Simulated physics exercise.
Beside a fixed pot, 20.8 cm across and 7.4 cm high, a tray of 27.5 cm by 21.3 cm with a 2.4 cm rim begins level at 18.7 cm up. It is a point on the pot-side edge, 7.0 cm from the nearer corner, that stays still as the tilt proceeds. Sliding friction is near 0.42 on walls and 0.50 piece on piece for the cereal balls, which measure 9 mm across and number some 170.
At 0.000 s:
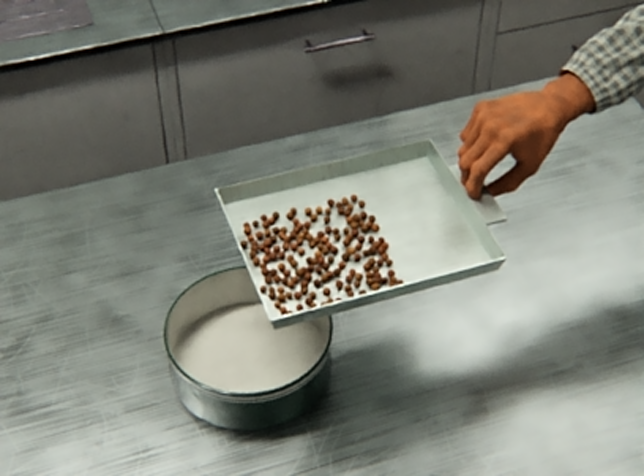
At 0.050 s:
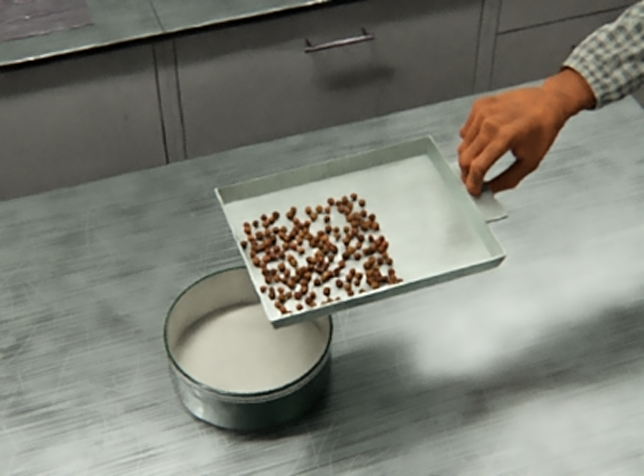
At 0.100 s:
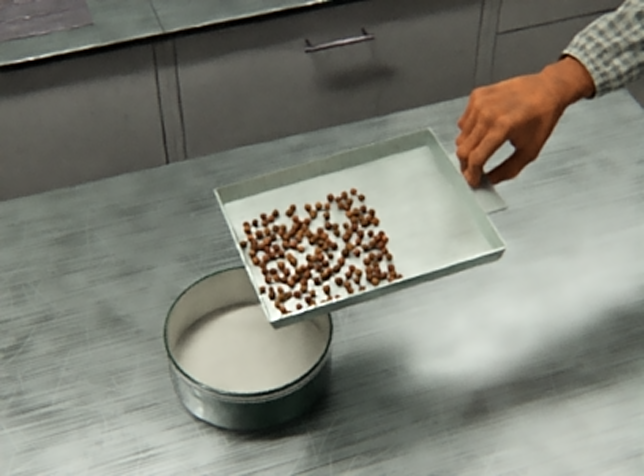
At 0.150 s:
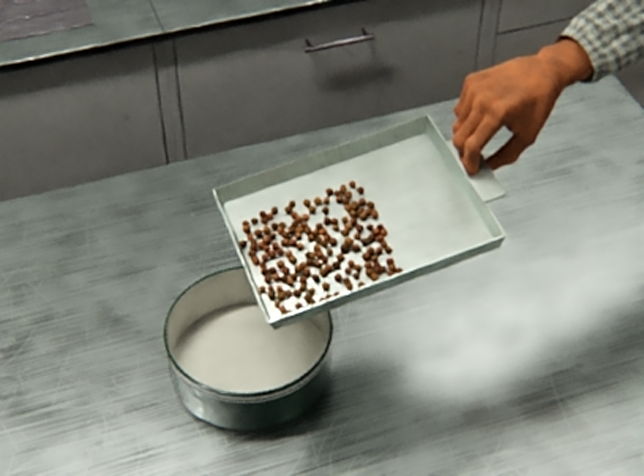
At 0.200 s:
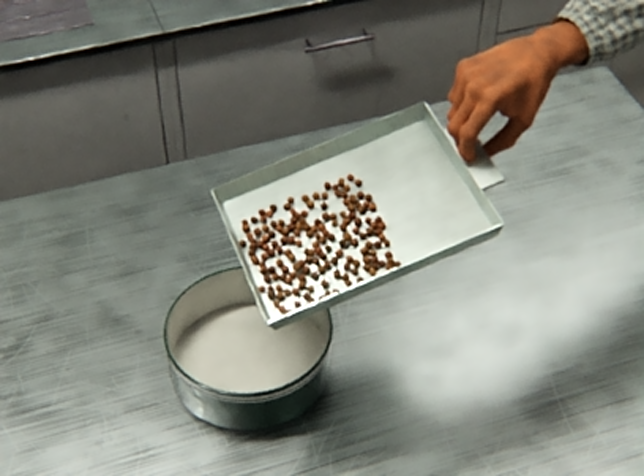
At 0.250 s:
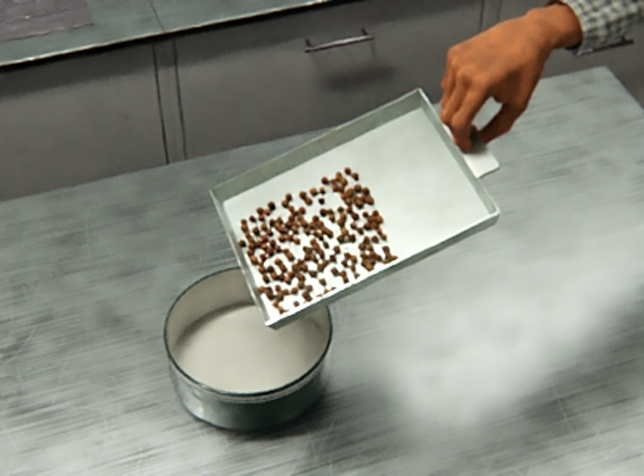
A hand in a checked sleeve, at the upper right, raises the handle end of a pale, shallow tray, slowly at first and then faster, slanting it down to the left. Small reddish-brown round pieces stay clustered on the tray's left half, above a round metal pot with a whitish inside. The brushed grey worktop, with grey drawers behind, is seen from above by a still camera.
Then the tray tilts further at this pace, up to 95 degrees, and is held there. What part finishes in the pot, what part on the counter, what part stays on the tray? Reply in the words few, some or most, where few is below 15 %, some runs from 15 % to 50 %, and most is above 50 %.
Shares - pot: Most; counter: Some; tray: Few.
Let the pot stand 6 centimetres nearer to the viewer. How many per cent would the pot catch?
Then roughly 75 percent would land in it.
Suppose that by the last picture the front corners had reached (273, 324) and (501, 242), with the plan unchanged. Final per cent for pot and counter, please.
Final per cent - pot 30, counter 70.
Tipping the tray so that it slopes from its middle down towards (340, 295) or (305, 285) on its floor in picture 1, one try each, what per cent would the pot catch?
The share comes to about 45 in a hundred, then about 35 in a hundred.
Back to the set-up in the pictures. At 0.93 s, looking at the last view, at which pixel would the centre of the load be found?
At that moment the load's centre is around (253, 257).
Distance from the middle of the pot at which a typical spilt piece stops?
Roughly 18 centimetres.
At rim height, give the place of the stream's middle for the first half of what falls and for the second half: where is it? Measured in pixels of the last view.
First near (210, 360), then at (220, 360).
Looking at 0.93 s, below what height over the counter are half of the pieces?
Median height: Approx. 22 cm.
Then, at 0.66 s, tilt 55 degrees; the tray holds 100 %, the pot 0 %.
After 0.93 s, tilt 80 degrees; the tray holds 100 %, the pot 0 %.
Then, at 1.30 s, tilt 95 degrees; the tray holds 25 %, the pot 20 %.
In the end, at 2.2 s, pot 75 %, counter 25 %, tray 0 %.
